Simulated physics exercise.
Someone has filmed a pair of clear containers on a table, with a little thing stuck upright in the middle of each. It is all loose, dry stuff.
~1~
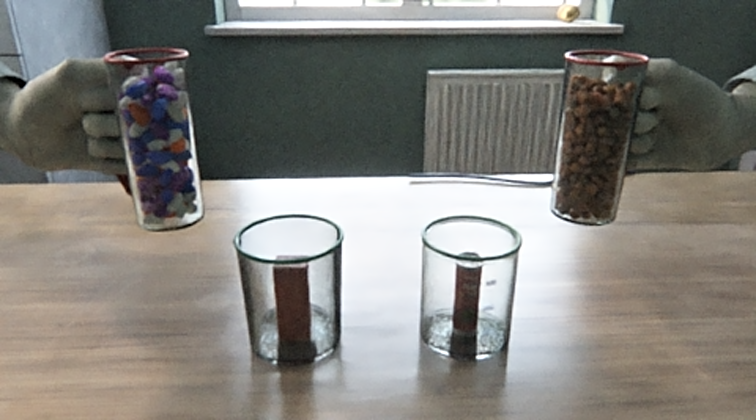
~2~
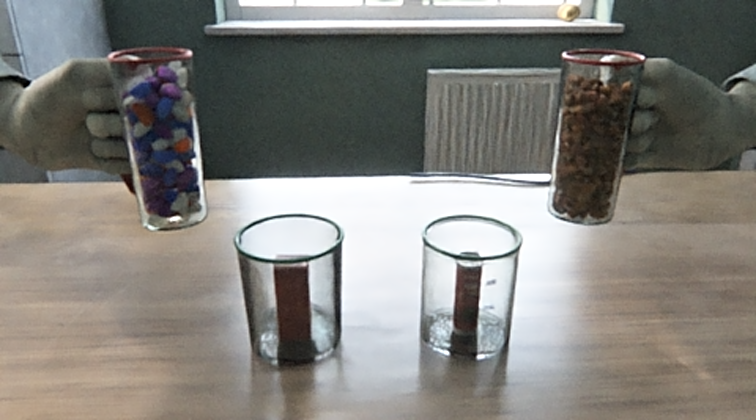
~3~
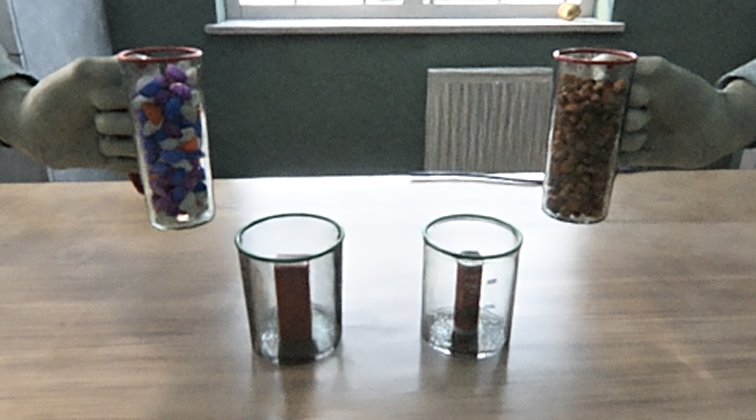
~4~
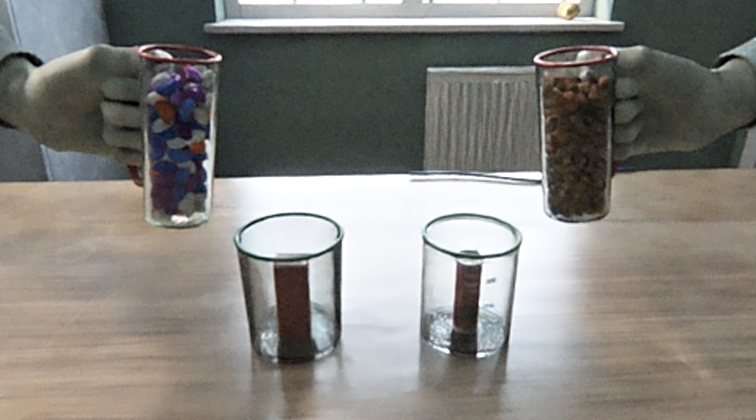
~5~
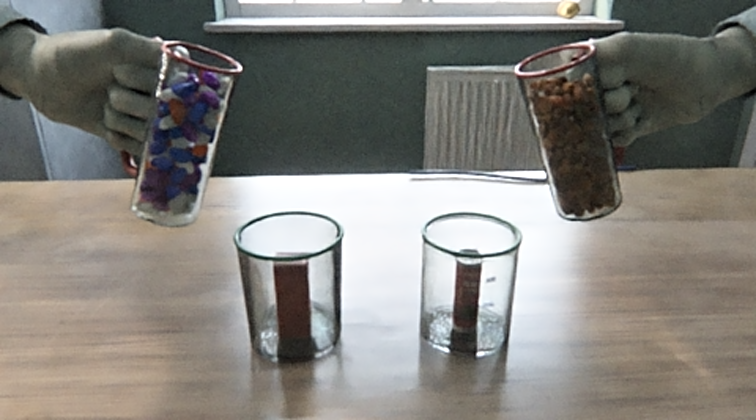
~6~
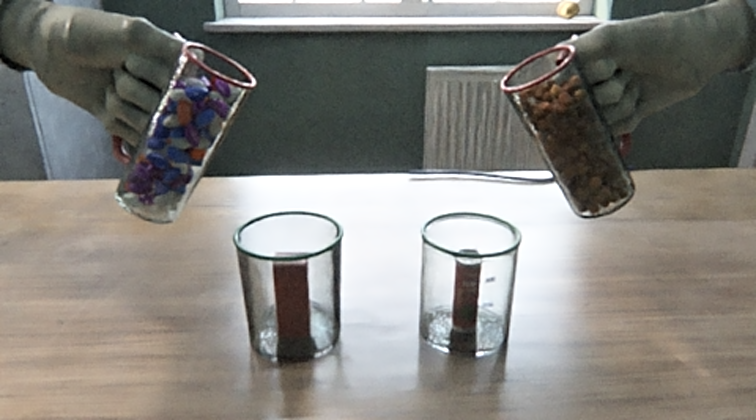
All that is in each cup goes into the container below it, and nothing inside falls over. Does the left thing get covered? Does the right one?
The left object stands proud of the pile and the right object stands proud of the pile.
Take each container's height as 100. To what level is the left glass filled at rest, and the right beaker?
Left: 60 %. Right: 55 %.
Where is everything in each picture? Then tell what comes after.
The first picture shows small block in the left glass at (294, 298), reaching well over half way up; left cup at (160, 141), nearly full of jelly beans; small tin in the right beaker at (467, 293), reaching well over half way up; right cup at (594, 139), nearly full of cereal balls.
The second picture shows left cup at (164, 141), upright; right cup at (591, 139), upright.
The third picture shows left cup at (172, 140), upright; right cup at (584, 138), upright.
The fourth picture shows left cup at (179, 139), tipped 8°; right cup at (576, 137), tipped 8°.
The fifth picture shows left cup at (183, 138), tipped 20°; right cup at (572, 136), tipped 20°.
The sixth picture shows small block in the left glass at (293, 295); left cup at (182, 138), tipped 32°; small tin in the right beaker at (466, 290); right cup at (572, 136), tipped 32°.
Then, 0.46 s past the last view, left glass empty, all of its cupful still in the cup; right beaker empty, all of its cupful still in the cup.
Then, 0.95 s past the last view, left glass nearly empty, nearly all of its cupful still in the cup; right beaker nearly empty, nearly all of its cupful still in the cup.
Then, 1.54 s past the last view, left glass half full, none of its cupful still in the cup; right beaker half full, none of its cupful still in the cup.
Finally, left glass two thirds full (surface near (292, 273)), nothing beside it; right beaker half full (surface near (468, 275)), nothing beside it; the left thing is still showing; the right thing is still showing.
